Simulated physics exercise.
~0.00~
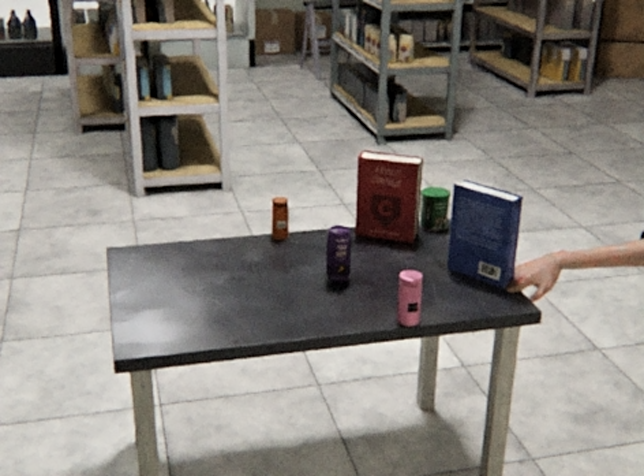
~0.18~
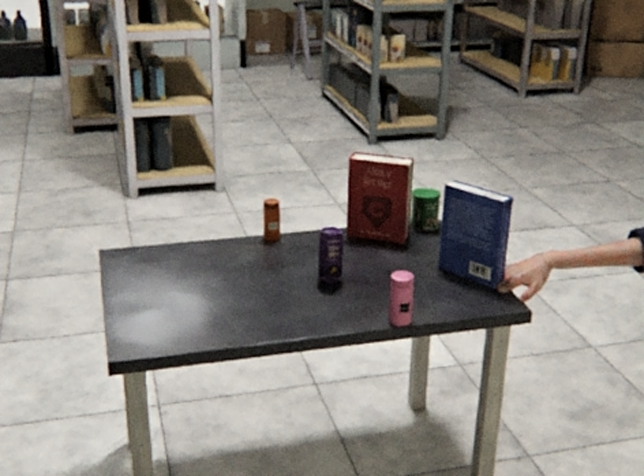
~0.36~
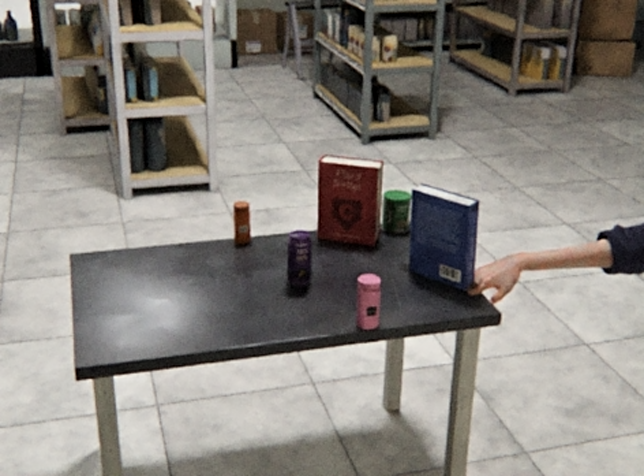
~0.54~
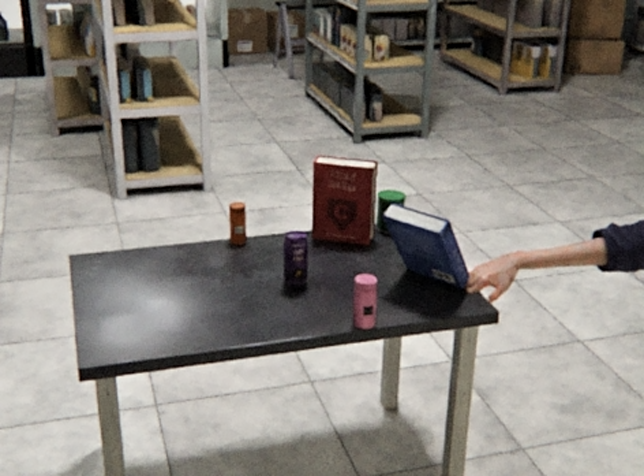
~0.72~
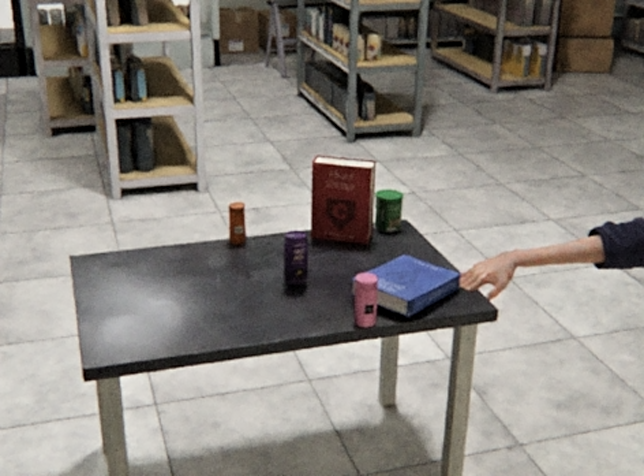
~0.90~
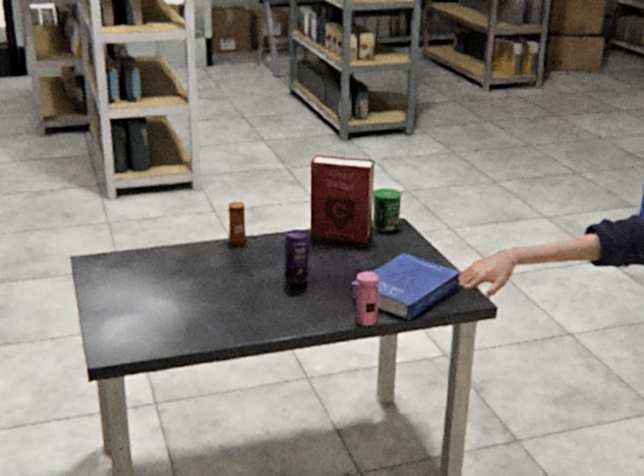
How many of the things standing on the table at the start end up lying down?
Just one of them ends up lying down, the blue book, while the red book, the green tin and the orange, purple and pink containers stay upright.
